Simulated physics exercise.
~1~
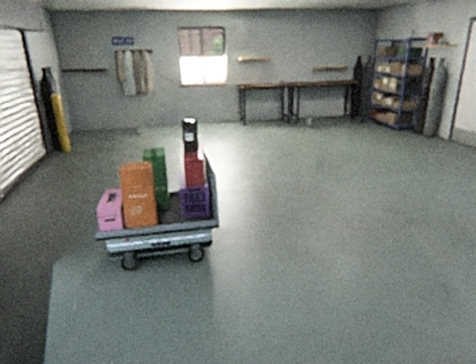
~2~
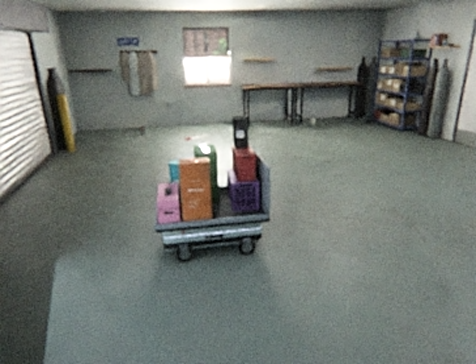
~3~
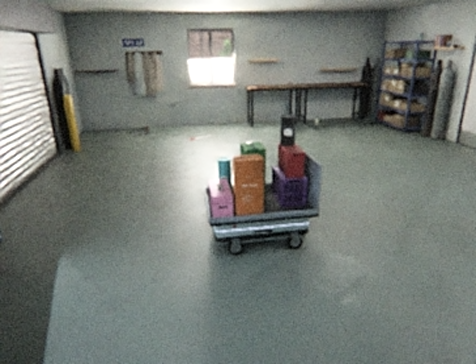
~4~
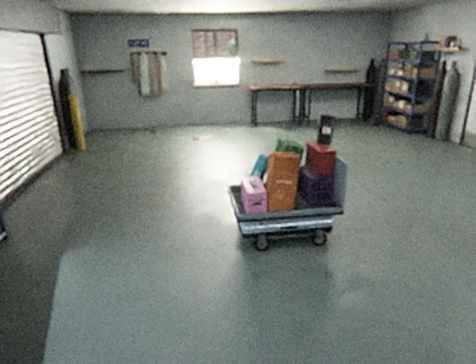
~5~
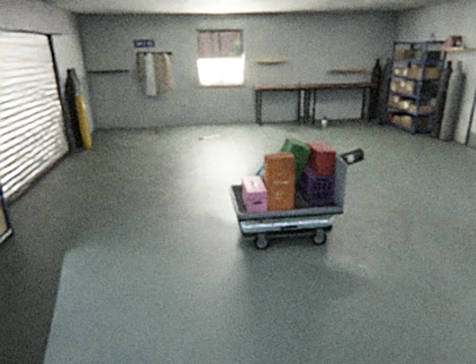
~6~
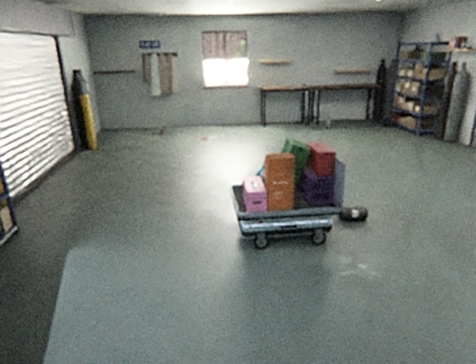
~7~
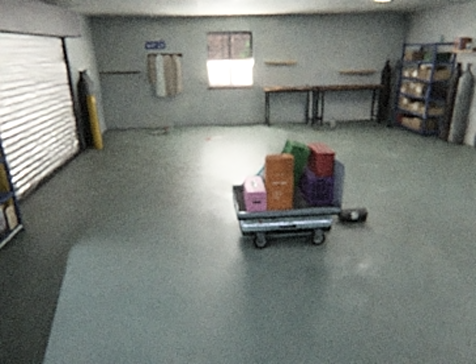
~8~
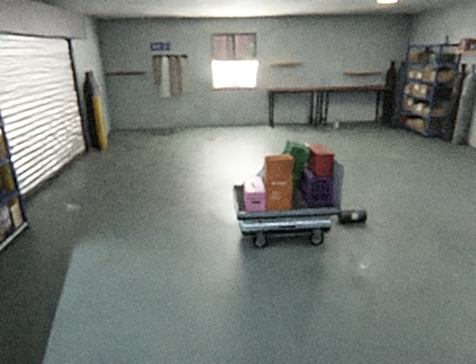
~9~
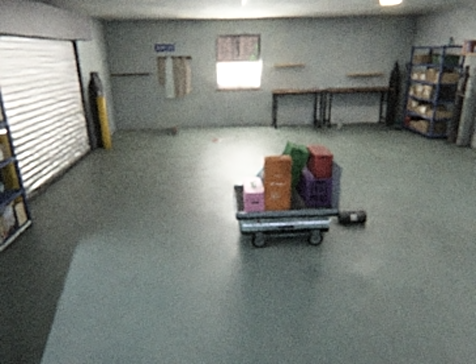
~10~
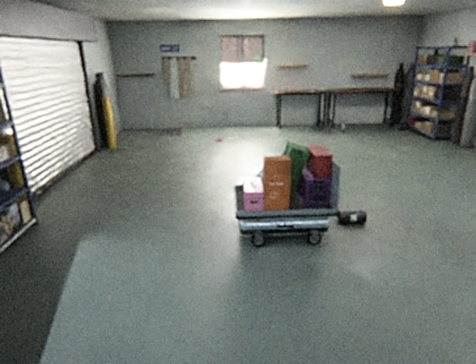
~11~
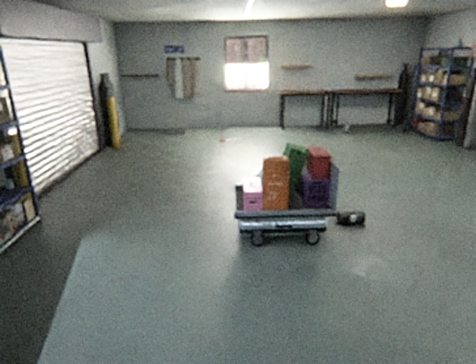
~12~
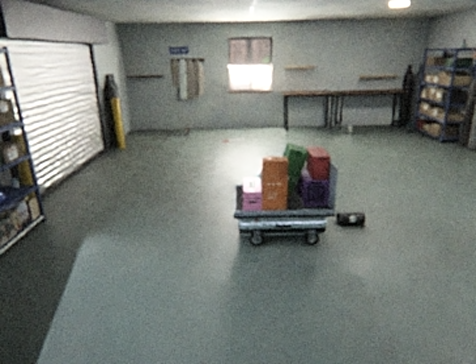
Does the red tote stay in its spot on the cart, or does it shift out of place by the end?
The red tote stays in its spot, still sitting above the purple crate after the cart has stopped.
Loaded cart rolling right across a workshop floor and stopping, its black canister tipping off onto the floor as the green box leans.
